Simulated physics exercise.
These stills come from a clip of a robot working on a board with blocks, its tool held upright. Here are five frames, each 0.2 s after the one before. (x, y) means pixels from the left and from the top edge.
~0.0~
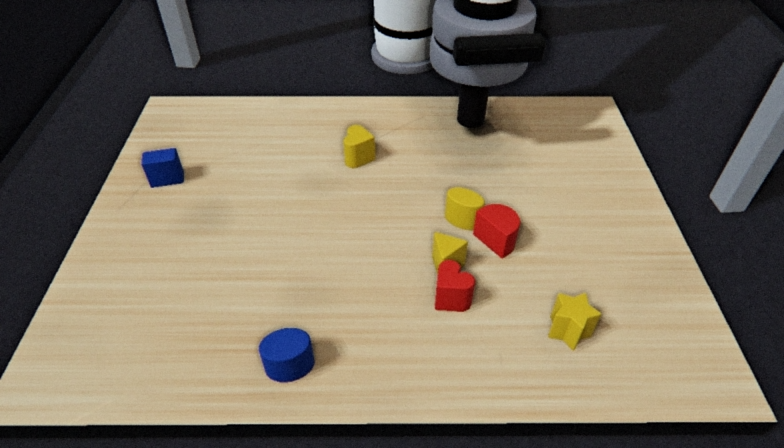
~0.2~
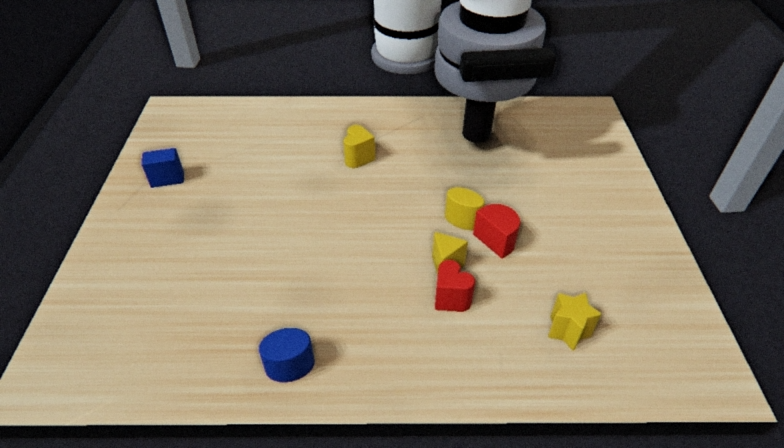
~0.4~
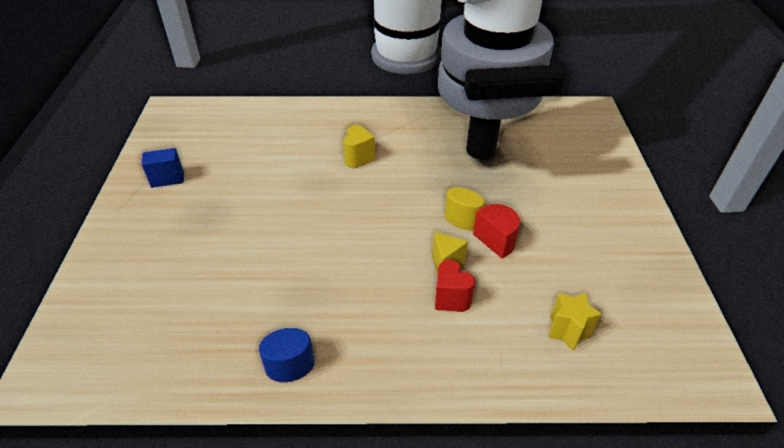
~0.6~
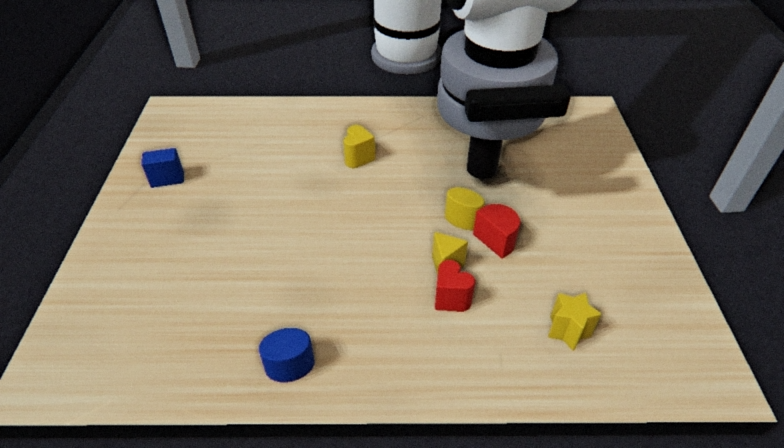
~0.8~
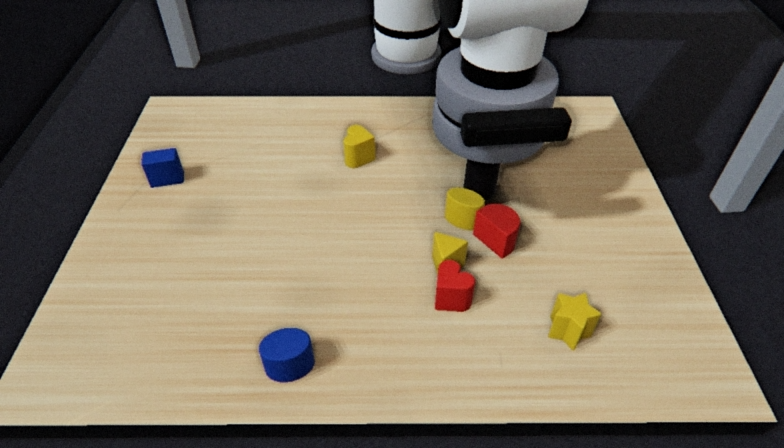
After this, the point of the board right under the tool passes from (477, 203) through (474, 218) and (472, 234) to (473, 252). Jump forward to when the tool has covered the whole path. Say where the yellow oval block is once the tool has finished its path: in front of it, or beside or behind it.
The tool moves past it.
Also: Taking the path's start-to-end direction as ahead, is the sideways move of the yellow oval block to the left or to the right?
Displaced right.
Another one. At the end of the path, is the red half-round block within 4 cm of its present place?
Yes - that is the case.
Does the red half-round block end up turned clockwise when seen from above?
No.
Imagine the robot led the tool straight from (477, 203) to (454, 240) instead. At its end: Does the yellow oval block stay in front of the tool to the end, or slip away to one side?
Before the tool.
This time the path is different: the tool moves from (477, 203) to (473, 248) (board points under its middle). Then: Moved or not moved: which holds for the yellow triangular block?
It's unmoved.
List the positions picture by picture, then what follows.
Tip of the tool (471, 120), middles of tops, yellow triangular block (449, 243), yellow oval block (466, 196), red half-round block (501, 216), in the first frame.
Tool (476, 135), nothing pushed, in the second frame.
Tool (481, 151), nothing pushed, in the third frame.
Tool (482, 170), nothing pushed, in the fourth frame.
Tool (479, 190), yellow triangular block (449, 243), yellow oval block (466, 196), red half-round block (501, 216), in the fifth frame.
What follows on the original path. Halfway along, tool (475, 214); yellow oval block (452, 213), turned 40° clockwise; red half-round block (504, 223), turned 20° anticlockwise.
At the end, tool (475, 240); yellow triangular block unmoved; yellow oval block (445, 220), turned 65° clockwise; red half-round block (513, 238), turned 75° anticlockwise.
